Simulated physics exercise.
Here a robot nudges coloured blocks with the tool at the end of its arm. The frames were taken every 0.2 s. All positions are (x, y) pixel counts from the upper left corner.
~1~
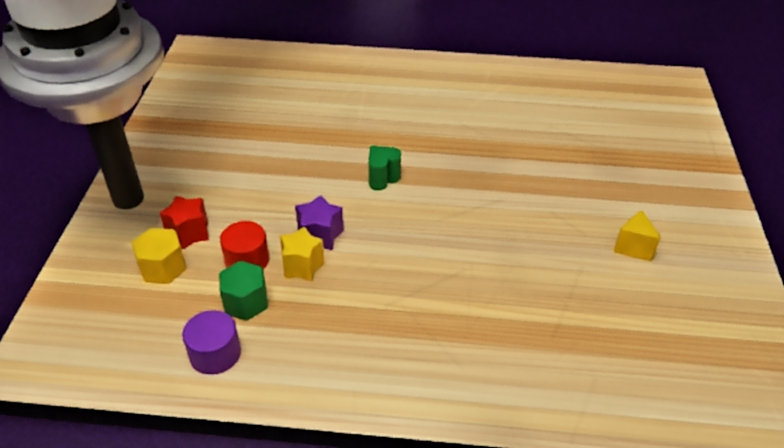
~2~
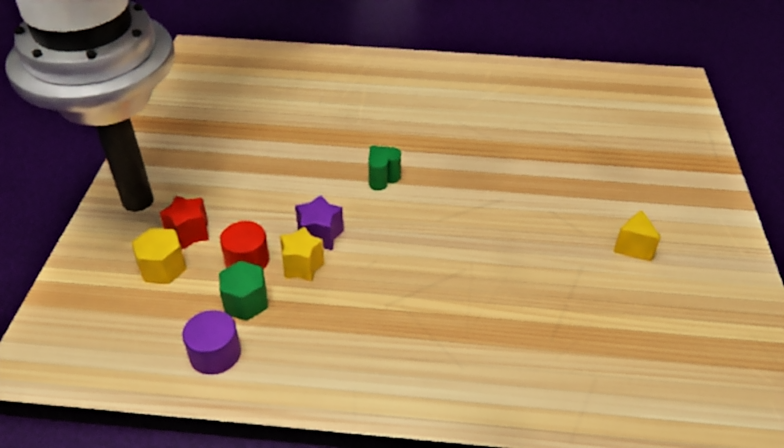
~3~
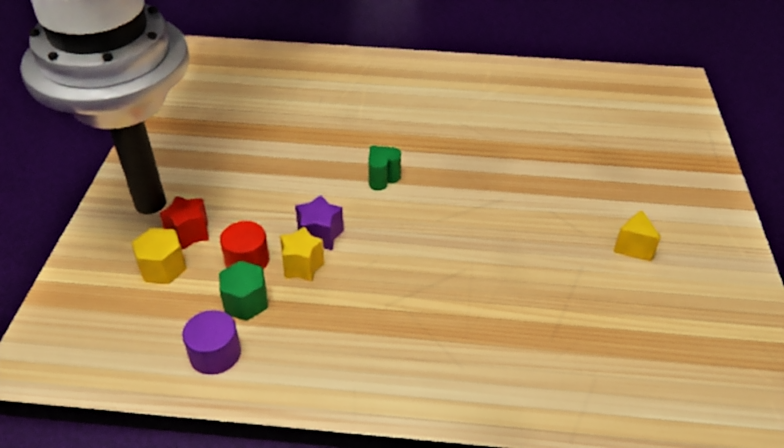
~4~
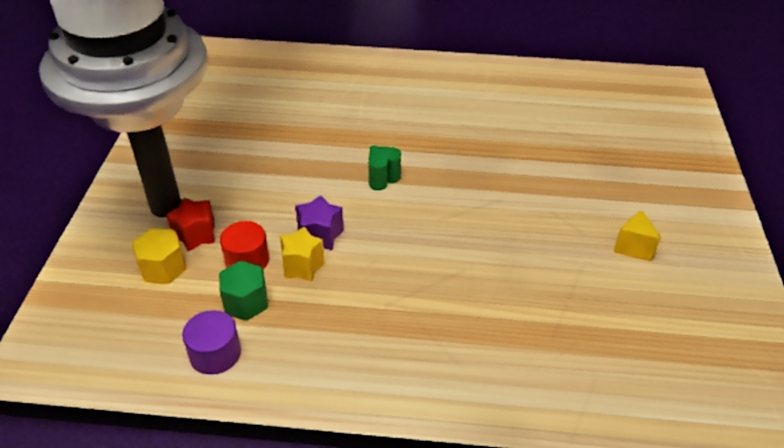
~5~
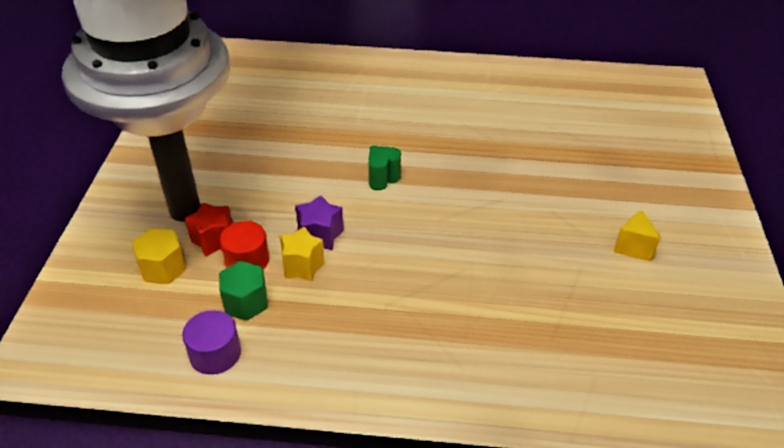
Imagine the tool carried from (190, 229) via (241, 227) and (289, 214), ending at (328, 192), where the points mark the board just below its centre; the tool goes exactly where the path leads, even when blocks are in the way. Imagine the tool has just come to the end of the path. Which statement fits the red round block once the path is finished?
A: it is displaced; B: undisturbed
Choice A: It is displaced.
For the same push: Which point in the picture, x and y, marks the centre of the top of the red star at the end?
Its top middle: (277, 217).
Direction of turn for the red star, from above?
That block twists clockwise.
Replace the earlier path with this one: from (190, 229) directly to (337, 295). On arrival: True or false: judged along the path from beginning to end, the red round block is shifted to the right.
The statement is true.
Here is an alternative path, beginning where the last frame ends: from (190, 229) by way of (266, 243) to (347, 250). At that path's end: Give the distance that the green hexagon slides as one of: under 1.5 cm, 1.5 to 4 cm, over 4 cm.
Once the path ends, it will sit under 1.5 cm from where it is now.
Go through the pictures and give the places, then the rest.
The first picture shows lower end of the tool (129, 200), tops of blocks, red star (183, 209), red round block (243, 235), yellow star (299, 242), purple star (318, 211).
The second picture shows tool (138, 202), blocks as before.
The third picture shows tool (151, 204), blocks as before.
The fourth picture shows tool (166, 208), red star (190, 211).
The fifth picture shows tool (185, 211), red star (209, 216), red round block (243, 235), yellow star (299, 242), purple star (318, 211).
What follows on the original path. One third of the way, tool (239, 210); red star (259, 218), turned 15° clockwise; red round block (261, 246).
Two thirds of the way, tool (288, 196); red star (277, 217), turned 45° clockwise; red round block (264, 247); yellow star (304, 243).
At the end, tool (327, 175); red star (277, 217), turned 45° clockwise; red round block (264, 247); yellow star (304, 243); purple star not moved.
